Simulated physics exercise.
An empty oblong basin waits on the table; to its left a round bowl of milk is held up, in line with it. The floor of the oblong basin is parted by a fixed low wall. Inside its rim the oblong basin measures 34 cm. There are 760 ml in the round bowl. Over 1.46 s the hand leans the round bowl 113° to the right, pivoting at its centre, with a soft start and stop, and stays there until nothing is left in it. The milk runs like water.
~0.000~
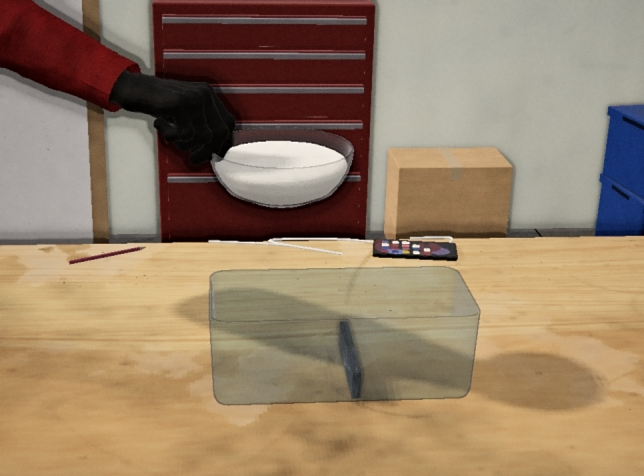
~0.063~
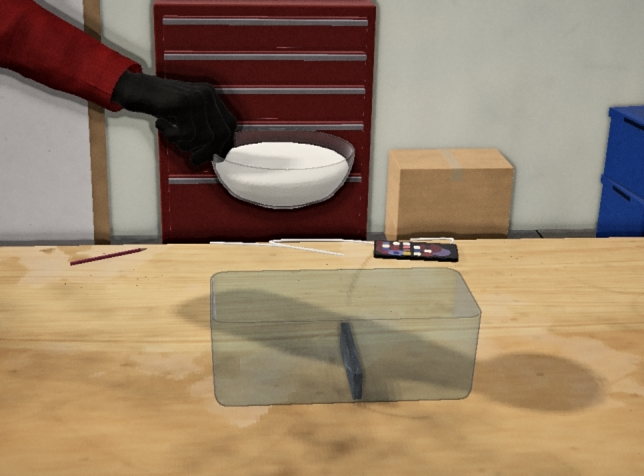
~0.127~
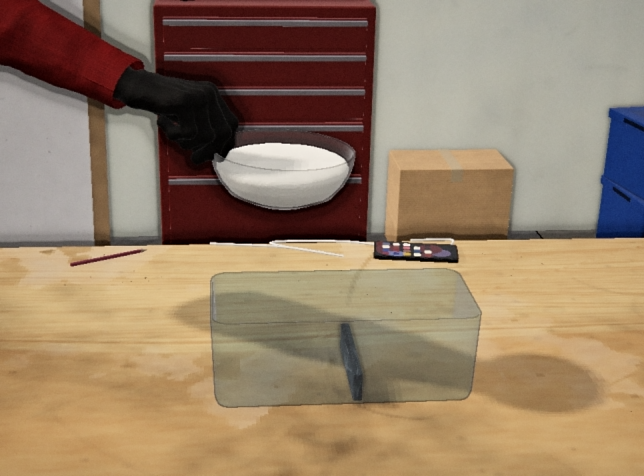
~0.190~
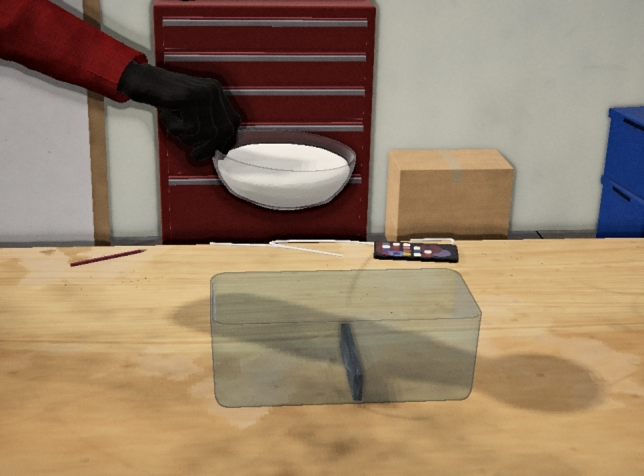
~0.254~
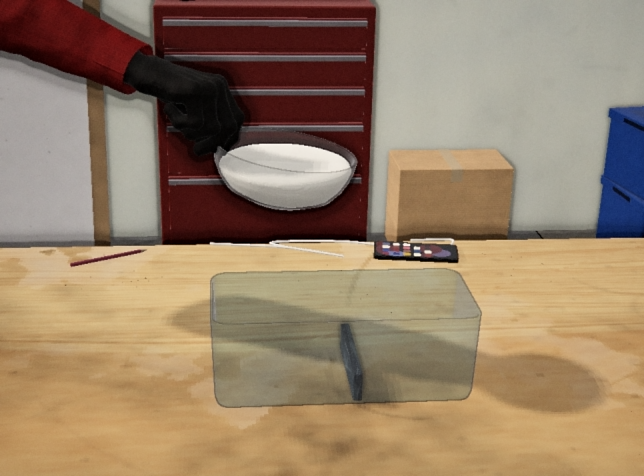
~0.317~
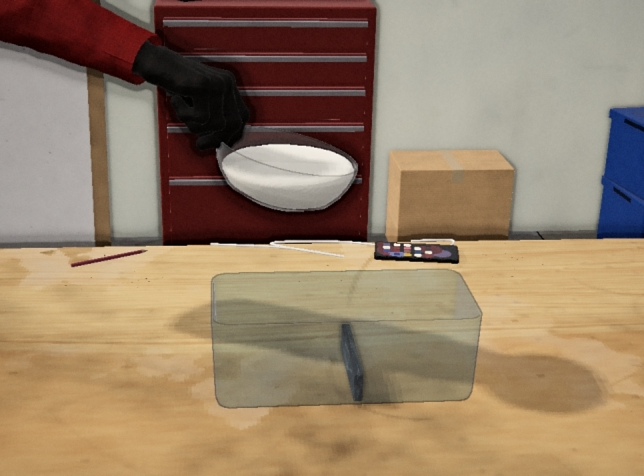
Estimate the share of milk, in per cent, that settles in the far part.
Roughly 85 per cent is past the wall.
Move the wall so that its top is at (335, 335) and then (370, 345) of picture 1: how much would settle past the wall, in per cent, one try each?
First 95, then 75 per cent.
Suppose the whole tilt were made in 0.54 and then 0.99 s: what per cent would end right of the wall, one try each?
In turn about 60 and 75 per cent.
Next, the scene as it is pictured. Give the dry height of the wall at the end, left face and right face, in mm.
Left about 36 mm, right about 10 mm.
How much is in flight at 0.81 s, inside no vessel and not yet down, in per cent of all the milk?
Near 38 in a hundred.
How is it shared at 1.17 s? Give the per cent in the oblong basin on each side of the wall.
Some 12 per cent left and 86 right.
By 0.81 s the tilt is 66° and 29 per cent is still to pour, 0 is left of the wall and 32 right of it.
By 1.17 s the tilt is 102° and 0 per cent is still to pour, 12 is left of the wall and 85 right of it.
By 1.55 s the tilt is 113° and 0 per cent is still to pour, 14 is left of the wall and 85 right of it.
By 1.96 s the tilt is 113° and 0 per cent is still to pour, 14 is left of the wall and 85 right of it.
At rest 14 per cent lies left of the wall, 85 right of it and 1 outside.
